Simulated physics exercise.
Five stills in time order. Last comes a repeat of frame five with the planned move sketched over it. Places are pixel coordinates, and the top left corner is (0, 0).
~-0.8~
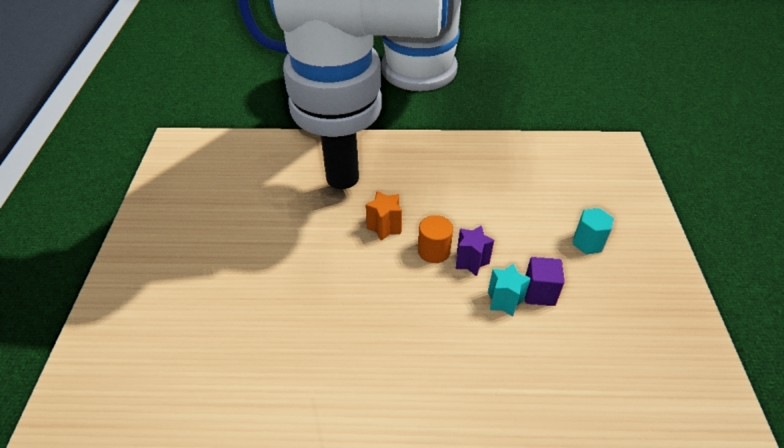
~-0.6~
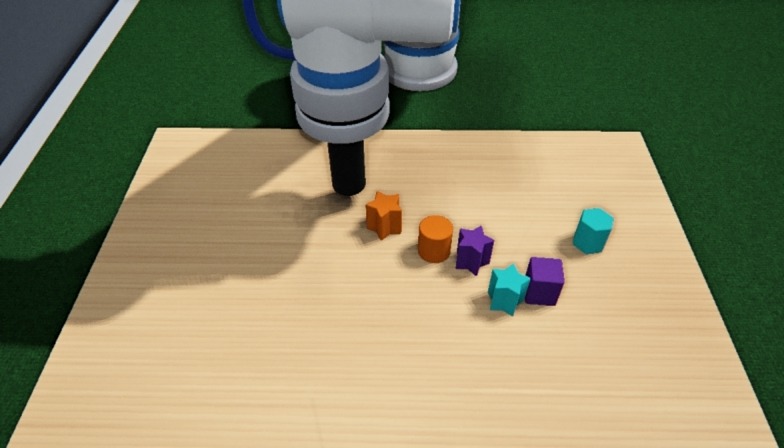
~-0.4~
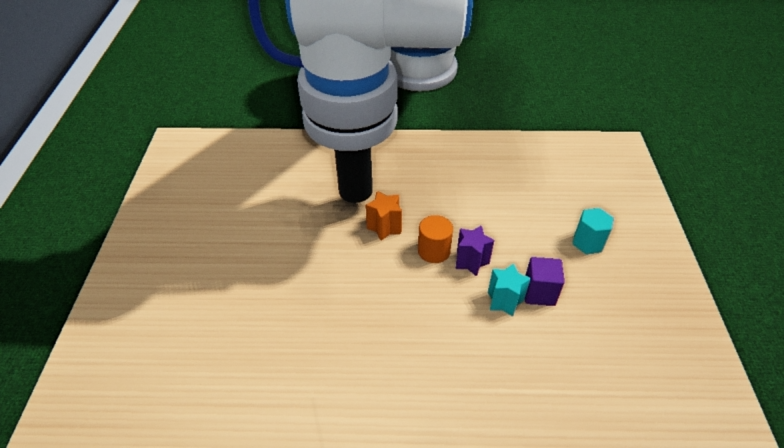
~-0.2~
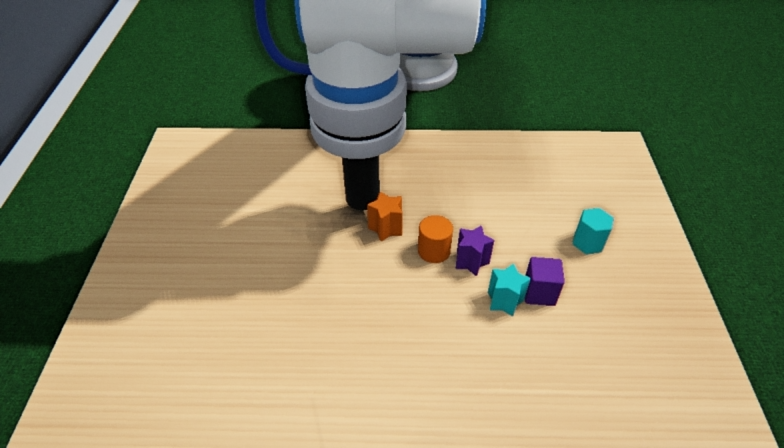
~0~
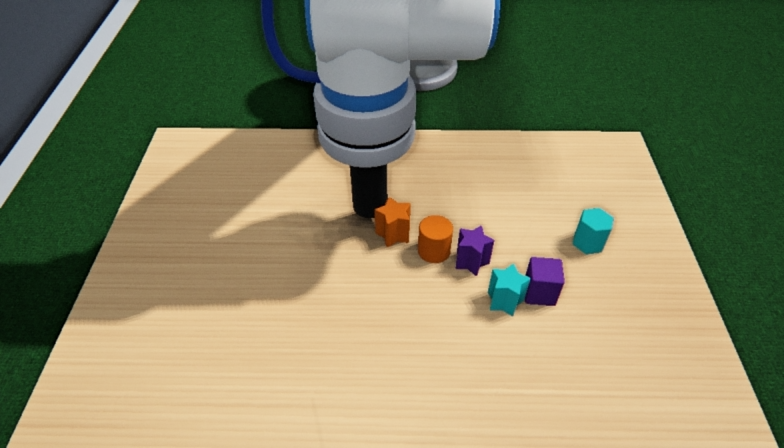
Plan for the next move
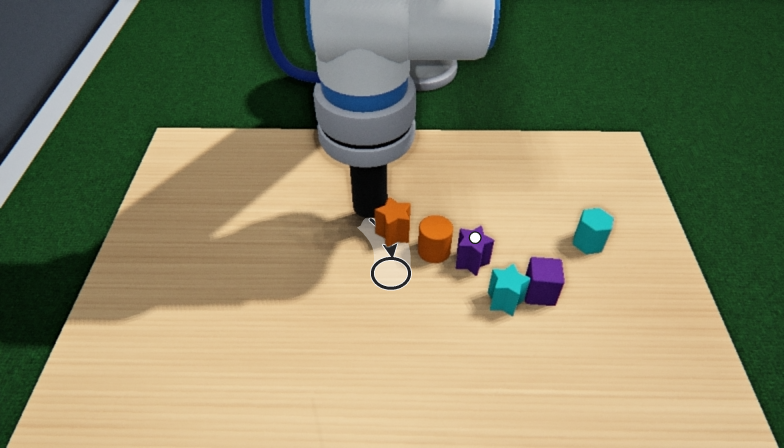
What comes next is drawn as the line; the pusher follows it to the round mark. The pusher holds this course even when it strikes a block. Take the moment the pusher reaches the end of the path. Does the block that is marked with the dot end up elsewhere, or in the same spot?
Shifted.
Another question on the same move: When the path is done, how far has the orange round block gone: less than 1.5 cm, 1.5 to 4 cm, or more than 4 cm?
It shifts by 1.5 to 4 cm.
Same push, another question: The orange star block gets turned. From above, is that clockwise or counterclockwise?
Verdict: Counterclockwise.
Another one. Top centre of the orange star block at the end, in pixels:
My best guess is (427, 248).
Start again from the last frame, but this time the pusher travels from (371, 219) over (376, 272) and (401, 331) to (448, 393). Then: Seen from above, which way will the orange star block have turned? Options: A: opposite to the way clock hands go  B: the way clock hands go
I'll go with A - opposite to the way clock hands go.
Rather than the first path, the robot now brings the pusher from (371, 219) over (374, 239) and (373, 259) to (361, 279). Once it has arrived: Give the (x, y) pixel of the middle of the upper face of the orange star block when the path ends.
The middle of the upper face of the orange star block will lie at about (406, 232) in the picture.
Drawn move, from (371, 219) over (385, 234) and (392, 253) to (391, 273); the dot is on the purple star block.
What follows on the original path. Halfway along, pusher at (390, 230); orange star block at (417, 234); orange round block at (449, 232); purple star block at (479, 238).
At the end, pusher at (391, 260); orange star block at (427, 248), turned 35° anticlockwise; orange round block at (455, 237); purple star block at (486, 239).
